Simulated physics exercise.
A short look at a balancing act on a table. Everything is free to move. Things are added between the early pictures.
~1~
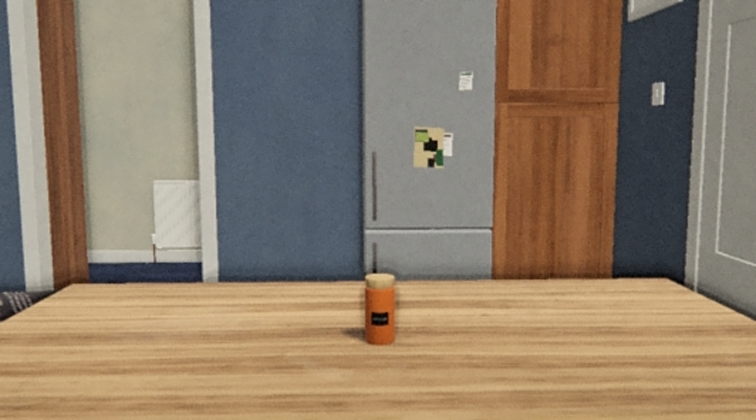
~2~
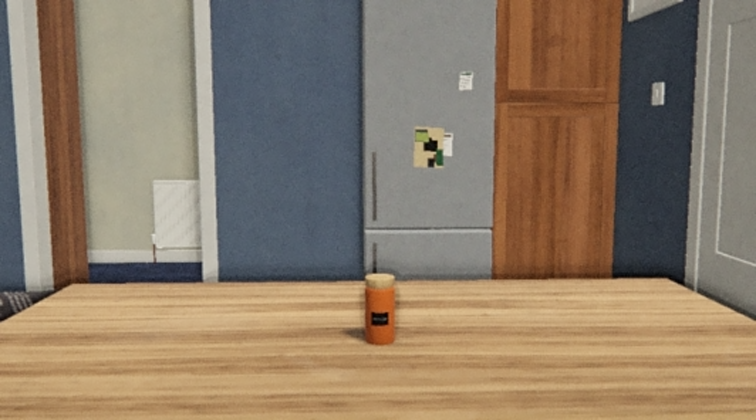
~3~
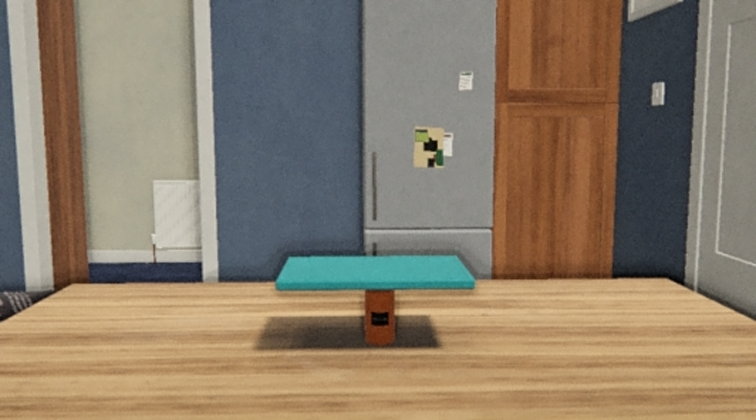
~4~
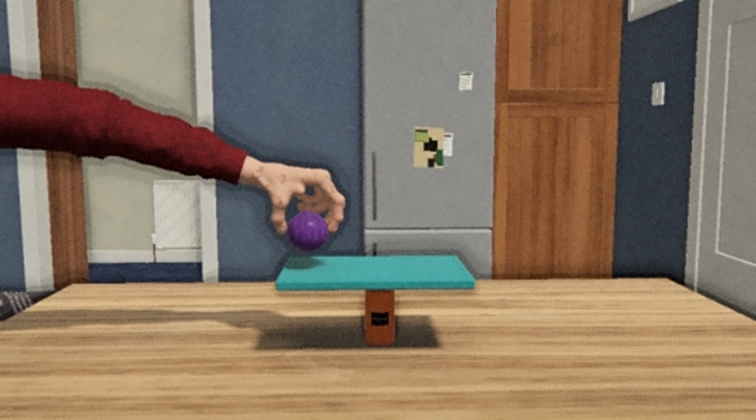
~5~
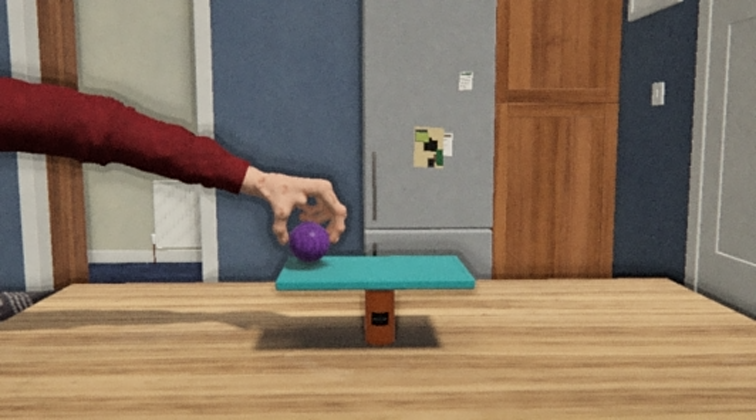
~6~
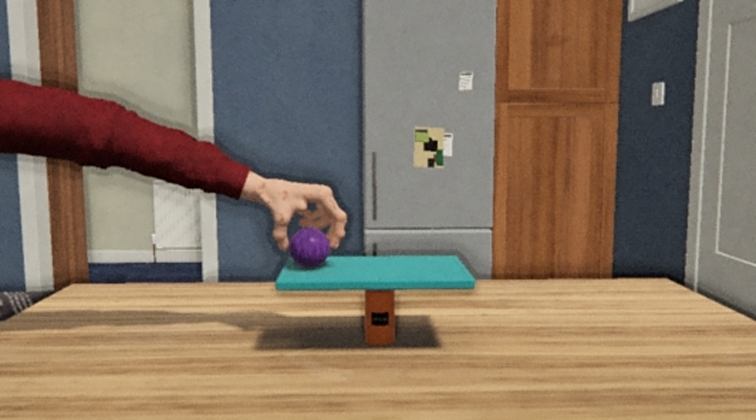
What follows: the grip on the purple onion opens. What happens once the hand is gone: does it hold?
In the end the stack loses its balance.
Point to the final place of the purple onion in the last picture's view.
At about (193, 324).
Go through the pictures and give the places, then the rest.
The last thing is not in view yet; orange shaker (380, 309), in the first picture.
The last thing is not in view yet; orange shaker (380, 309), in the second picture.
The last thing is not in view yet; orange shaker (380, 309), in the third picture.
On its way; purple onion (307, 231); orange shaker (380, 309), in the fourth picture.
On its way; purple onion (309, 242); orange shaker (380, 309), in the fifth picture.
In place under the hand; purple onion (309, 247); orange shaker (380, 309), in the sixth picture.
Then, 0.40 s on from there, purple onion now fallen; turquoise lid turned 41° from how it was put.
Then, 0.60 s on from there, turquoise lid now fallen; orange shaker shifted about its own width.
Then, 0.70 s on from there, orange shaker shifted about its own width.
Then, 0.90 s on from there, as before.
In the end, fallen, turquoise lid and purple onion; moved from the start, orange shaker. At the end, from the last picture's camera, purple onion near (193, 324). The stack comes apart.
